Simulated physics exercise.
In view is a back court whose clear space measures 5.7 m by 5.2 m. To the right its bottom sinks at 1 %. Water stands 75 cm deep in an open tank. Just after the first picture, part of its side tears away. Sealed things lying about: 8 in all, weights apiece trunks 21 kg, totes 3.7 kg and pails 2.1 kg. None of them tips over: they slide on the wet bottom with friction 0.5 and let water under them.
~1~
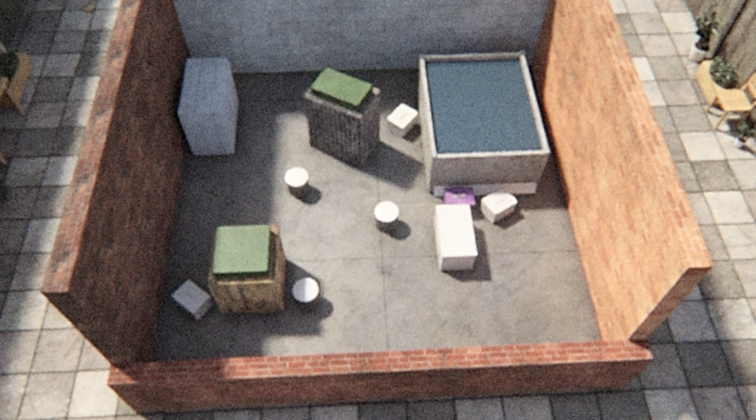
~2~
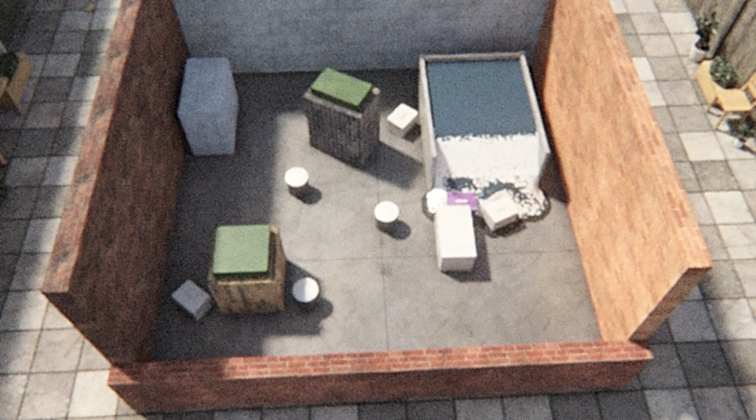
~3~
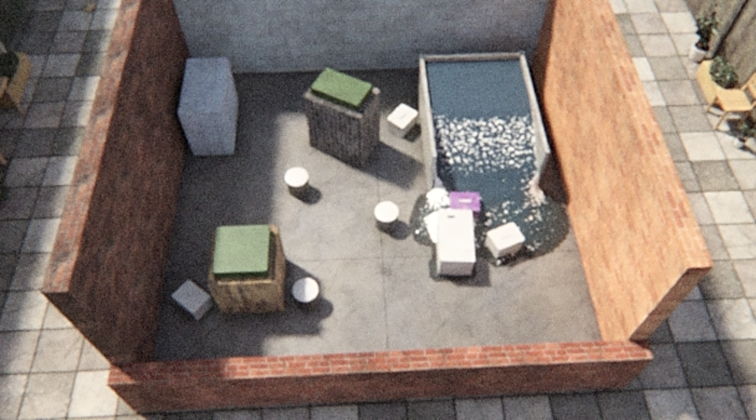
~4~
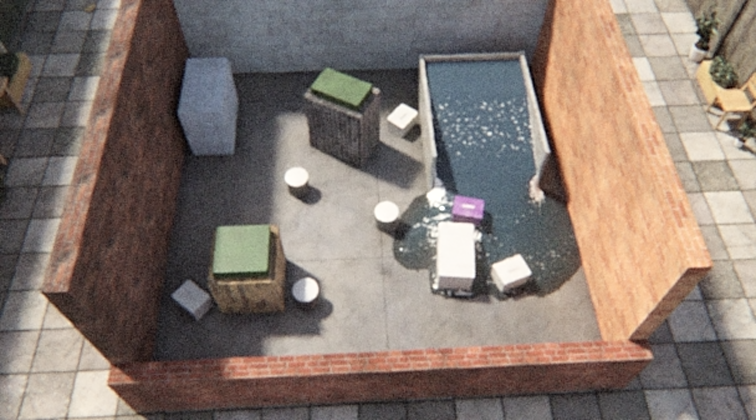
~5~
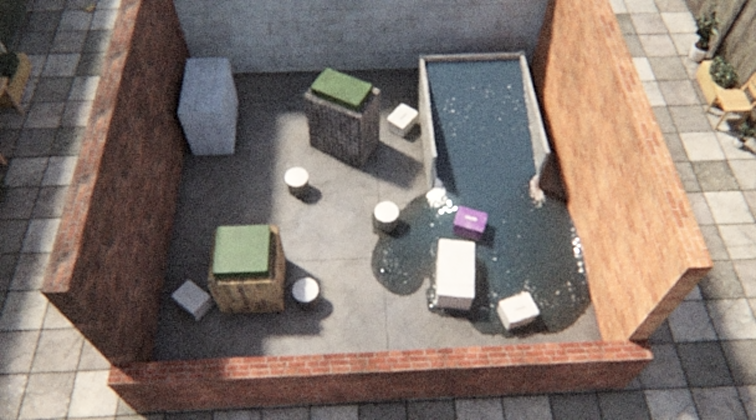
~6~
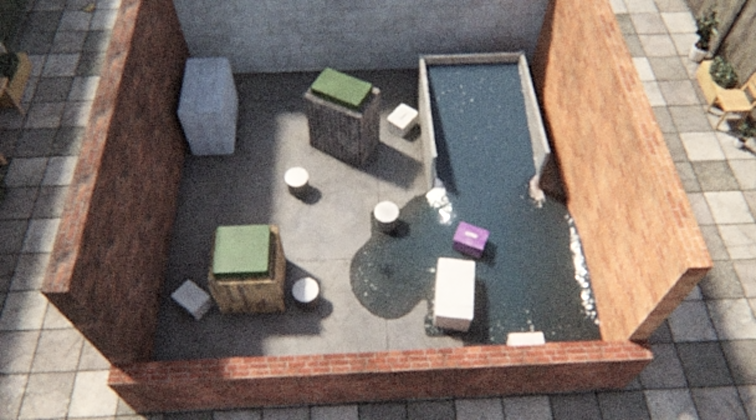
Water burst from the front of an open tank in a brick-walled yard and spread across the floor toward the viewer, carrying off a purple box and two white ones while the rest stayed put.
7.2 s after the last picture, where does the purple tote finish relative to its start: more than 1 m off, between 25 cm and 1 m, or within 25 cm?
More than 1 m off.
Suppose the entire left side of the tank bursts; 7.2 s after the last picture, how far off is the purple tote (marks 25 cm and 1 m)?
Under that change, the purple tote keeps its spot.
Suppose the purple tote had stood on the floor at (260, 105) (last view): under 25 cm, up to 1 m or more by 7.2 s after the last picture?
I'd say it lands far off.
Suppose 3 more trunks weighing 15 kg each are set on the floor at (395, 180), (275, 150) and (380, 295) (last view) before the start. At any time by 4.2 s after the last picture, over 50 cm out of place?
Within it, beyond it, beyond it.
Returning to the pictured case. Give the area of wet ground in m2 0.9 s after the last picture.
Somewhere around 12 m2, roughly.
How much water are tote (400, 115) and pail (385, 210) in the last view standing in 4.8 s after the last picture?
About 1 and 4 cm.
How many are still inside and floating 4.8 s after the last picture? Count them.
Then: 7.
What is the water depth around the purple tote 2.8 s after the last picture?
13 cm or so.
Then, 0.9 s after the last picture the purple tote is near (471, 330), 2.1 m from its start, afloat; 3 afloat.
Then, 2.8 s after the last picture the purple tote is near (305, 341), 3.0 m from its start, afloat; 4 afloat.
Then, 4.8 s after the last picture the purple tote is near (227, 335), 3.7 m from its start, afloat; 7 afloat.
Then, 7.2 s after the last picture the purple tote is near (210, 319), 3.7 m from its start, afloat; 8 afloat.
